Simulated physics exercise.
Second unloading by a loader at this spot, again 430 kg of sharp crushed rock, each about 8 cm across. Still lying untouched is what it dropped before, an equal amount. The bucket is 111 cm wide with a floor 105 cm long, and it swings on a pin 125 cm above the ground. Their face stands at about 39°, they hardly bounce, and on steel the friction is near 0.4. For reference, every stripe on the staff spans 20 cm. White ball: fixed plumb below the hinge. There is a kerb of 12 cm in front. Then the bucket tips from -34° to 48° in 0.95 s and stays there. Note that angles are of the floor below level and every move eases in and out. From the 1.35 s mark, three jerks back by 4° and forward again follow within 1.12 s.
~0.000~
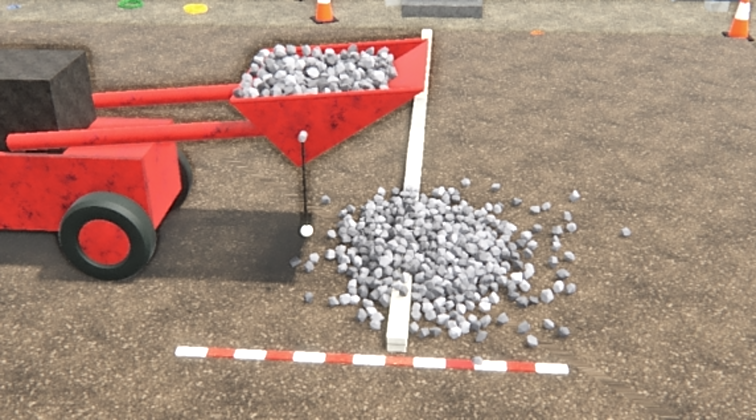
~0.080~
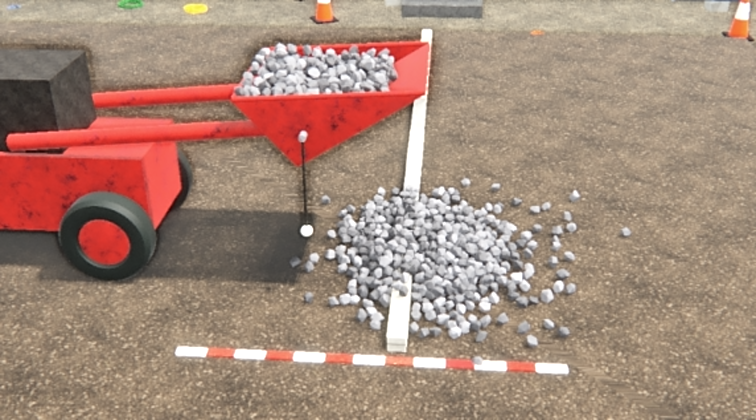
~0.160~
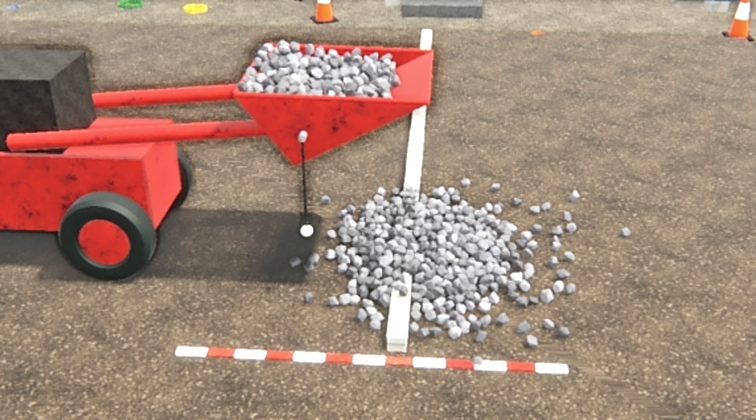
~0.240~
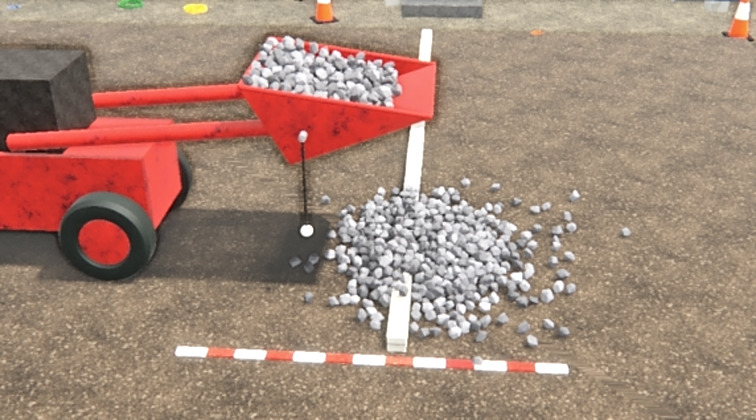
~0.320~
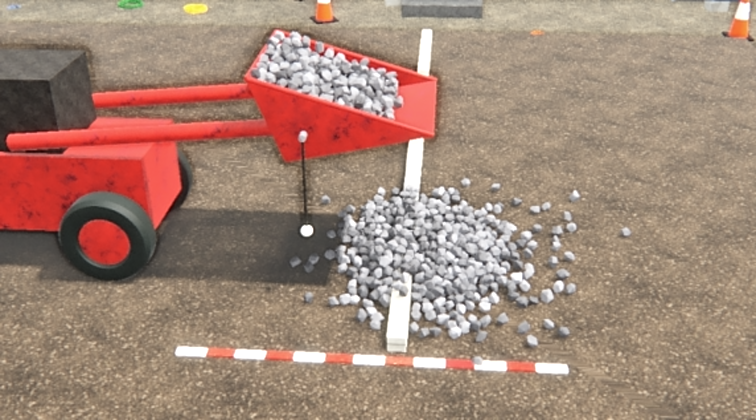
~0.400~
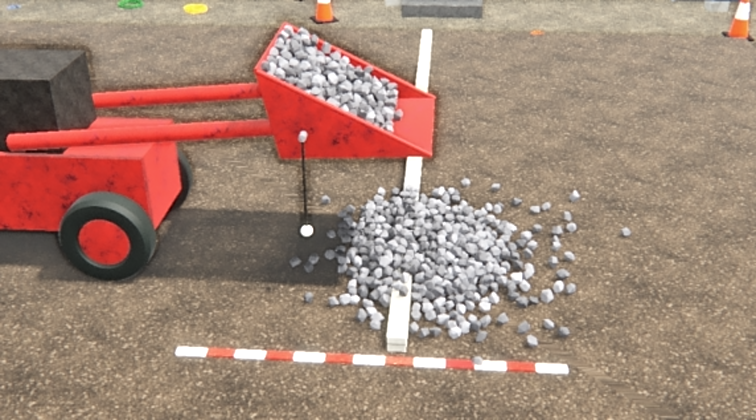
To begin with, a red loader on the left holds a raised bucket full of grey stones, a scattered heap of similar stones lying across a white kerb. The bucket then steadily tilts forward, its rear rising and its front lip lowering, while its stones shift inside and the heap below stays still.
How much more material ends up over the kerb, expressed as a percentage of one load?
About 64 per cent of a load more.
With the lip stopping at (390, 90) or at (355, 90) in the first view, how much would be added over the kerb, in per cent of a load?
Close to 25 per cent, followed by close to 5 per cent.
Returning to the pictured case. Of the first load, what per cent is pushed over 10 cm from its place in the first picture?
Roughly 10 % of them.
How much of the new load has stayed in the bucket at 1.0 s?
Still inside: Some 70 %.
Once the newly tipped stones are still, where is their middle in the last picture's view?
The middle ends up near (432, 236).
After 0.7 s the floor is at 35°; in per cent of one load, 100 in the bucket, 37 on this side of the kerb, 63 over the kerb; the foremost stones are at (575, 239).
After 1.0 s the floor is at 48°; in per cent of one load, 71 in the bucket, 63 on this side of the kerb, 66 over the kerb; the foremost stones are at (575, 239).
After 2.9 s the floor is at 48°; in per cent of one load, 0 in the bucket, 73 on this side of the kerb, 127 over the kerb; the foremost stones are at (585, 250).
After 5.7 s the floor is at 48°; in per cent of one load, 0 in the bucket, 73 on this side of the kerb, 127 over the kerb; the foremost stones are at (585, 250). Net gain over the kerb, 64.
